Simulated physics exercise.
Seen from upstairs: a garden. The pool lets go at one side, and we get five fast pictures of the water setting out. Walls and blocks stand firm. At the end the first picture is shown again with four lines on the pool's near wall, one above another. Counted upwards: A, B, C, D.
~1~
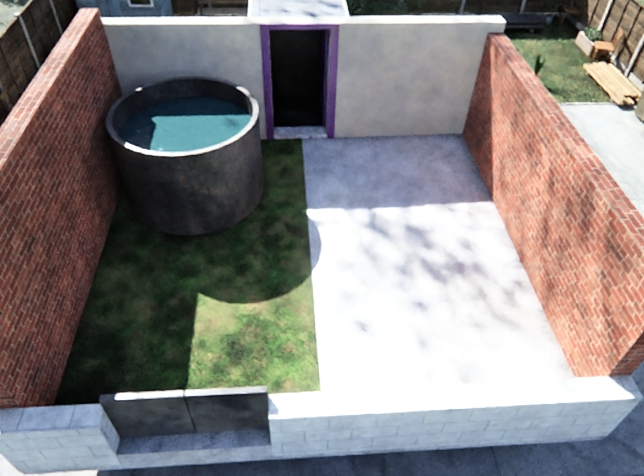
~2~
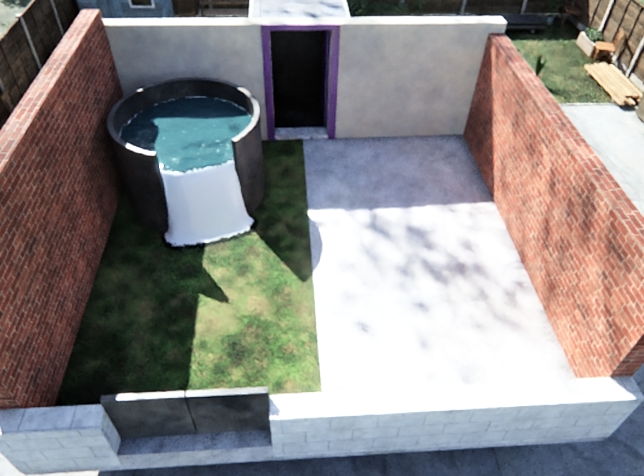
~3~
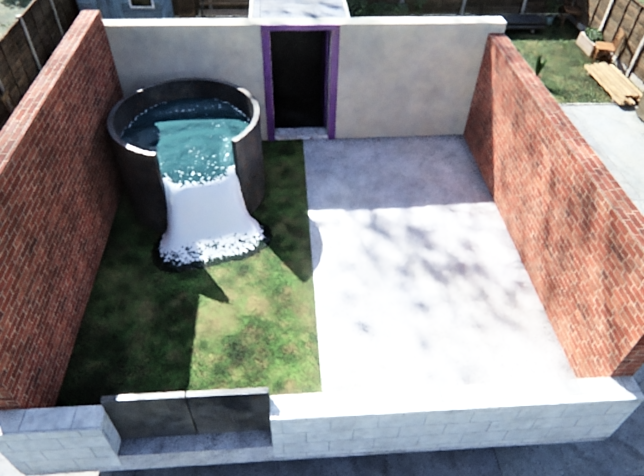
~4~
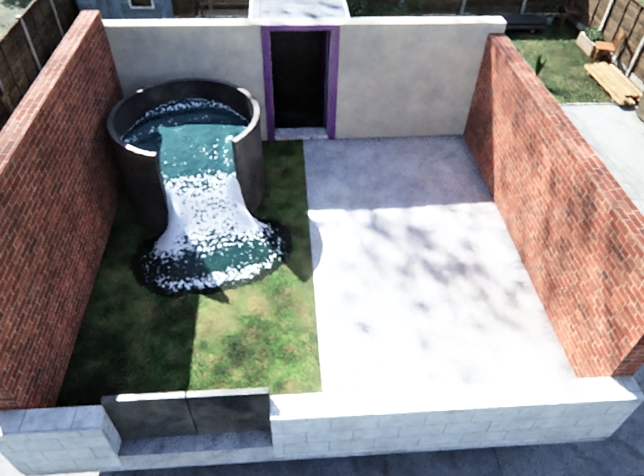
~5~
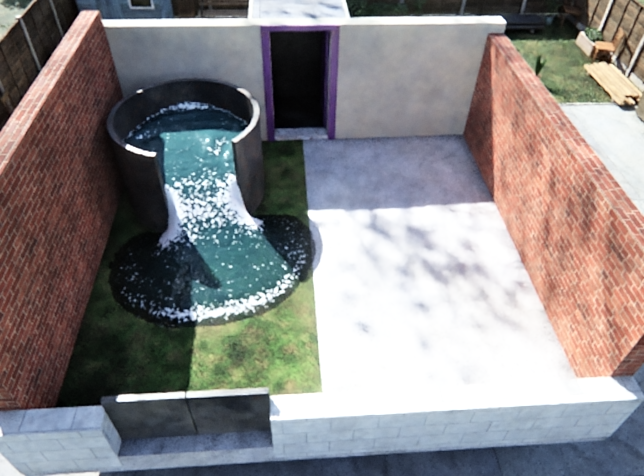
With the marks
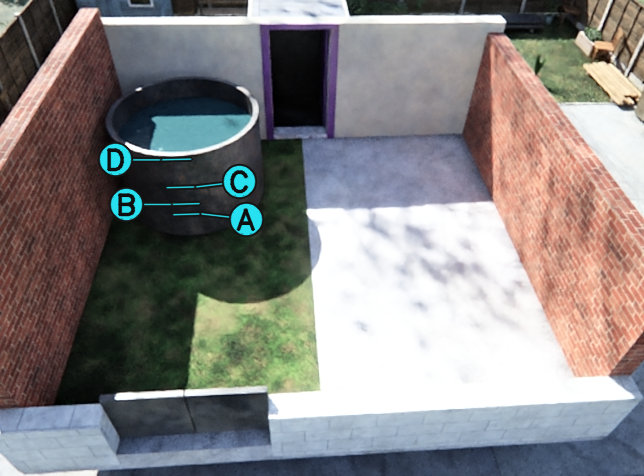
Water pouring from the front of a round dark pool onto grass in a walled yard, spreading in a widening foamy puddle.
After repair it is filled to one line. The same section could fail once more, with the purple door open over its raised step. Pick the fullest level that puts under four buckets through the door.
Go for C.
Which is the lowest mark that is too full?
Here it is mark D.
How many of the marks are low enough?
Three.
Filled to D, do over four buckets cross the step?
Yes.
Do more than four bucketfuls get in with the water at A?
No.
In cyan, A at (187, 214); B at (185, 204); C at (181, 187); D at (175, 159); from the bottom up A, B, C, D.
For mark A, nothing gets over.
For mark B, nothing gets over.
For mark C, a splash gets over, under a bucket.
For mark D, about 8 bucketfuls get in.
